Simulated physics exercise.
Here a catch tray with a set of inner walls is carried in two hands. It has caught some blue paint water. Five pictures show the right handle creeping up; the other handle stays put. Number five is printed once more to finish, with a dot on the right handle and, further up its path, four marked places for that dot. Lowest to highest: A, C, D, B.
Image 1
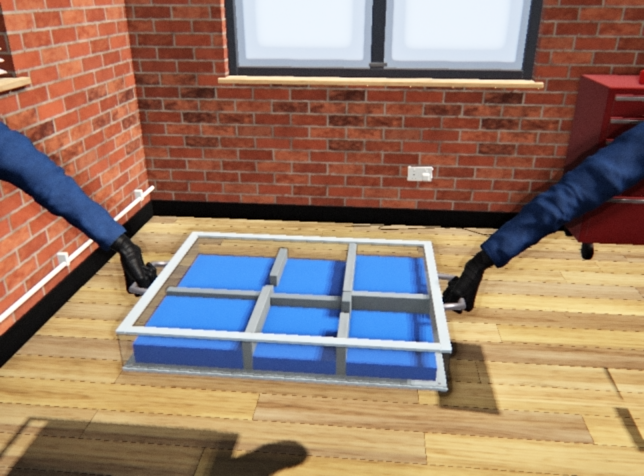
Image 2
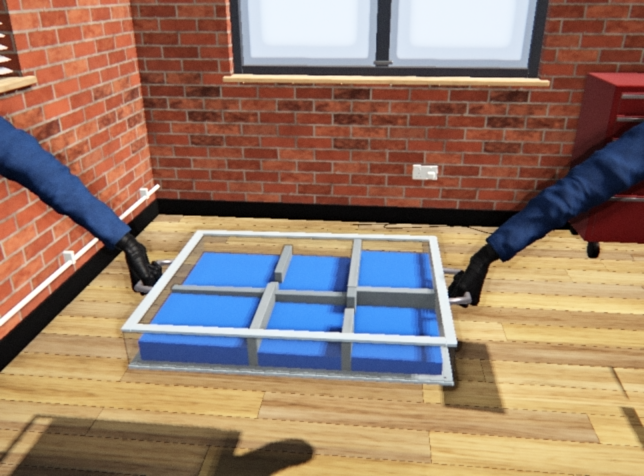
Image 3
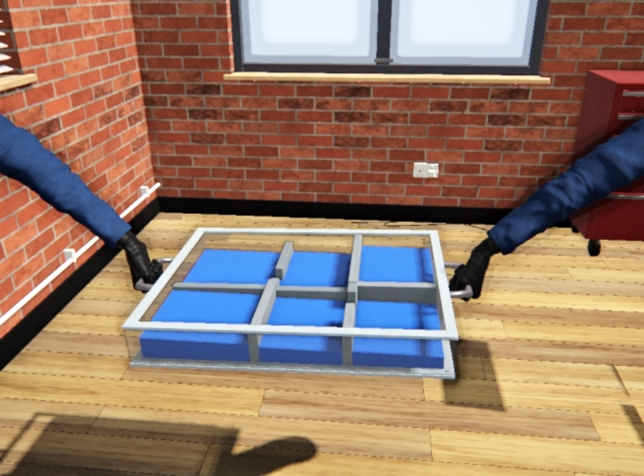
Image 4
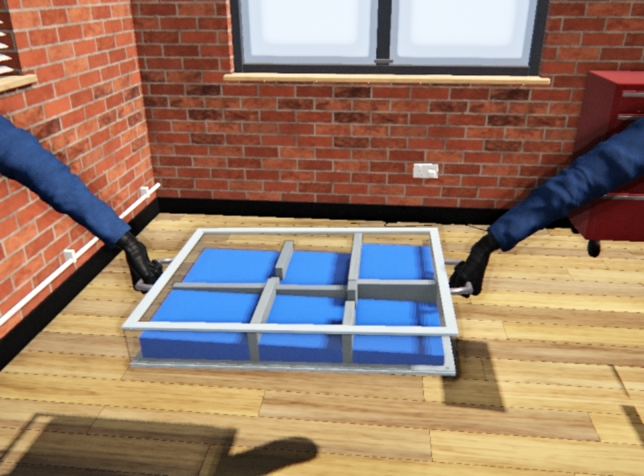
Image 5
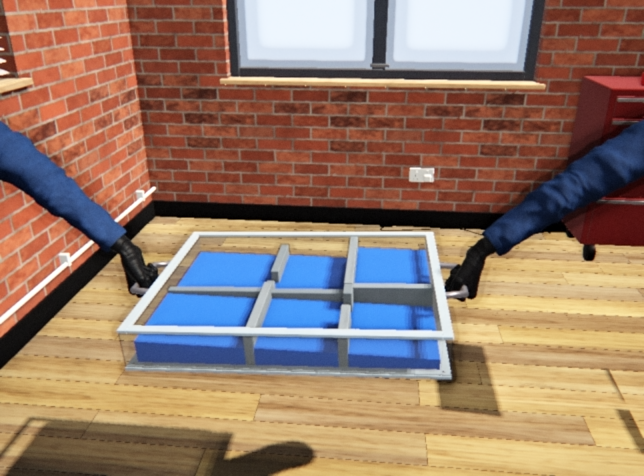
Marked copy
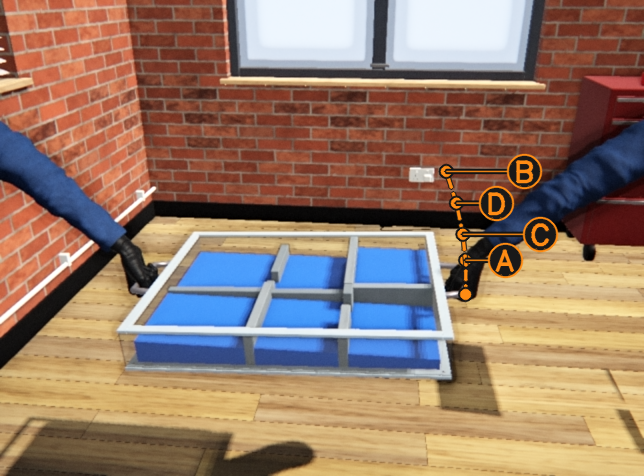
Two gloved hands hold a divided tray of blue liquid and tilt it slightly left.
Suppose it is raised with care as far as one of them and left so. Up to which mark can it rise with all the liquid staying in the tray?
The limit is C.
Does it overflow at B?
Yes, that goes wrong.
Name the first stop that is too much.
Here it is stop D.
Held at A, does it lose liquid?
No.
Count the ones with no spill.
Two of them.
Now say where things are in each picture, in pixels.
In the first picture, the tray is level; deepest in the back right bay, at (388, 278), shallowest in the back left; right handle at (459, 292).
In the second picture, tipped about 1° down to the left; no wall is crossed; right handle at (464, 286).
In the third picture, tipped about 2° down to the left; no wall is crossed; right handle at (466, 279).
In the fourth picture, tipped about 3° down to the left; no wall is crossed; right handle at (466, 276).
In the fifth picture, tipped about 3° down to the left; deepest in the back right bay, at (390, 270), shallowest in the back middle; right handle at (461, 280).
In orange, A at (465, 260); B at (446, 171); C at (462, 234); D at (456, 203).
For stop A, nothing spills; the back left bay holds the most.
For stop B, about 26 % goes over the rim.
For stop C, nothing spills; the back left bay holds the most.
For stop D, about 7 % goes over the rim.
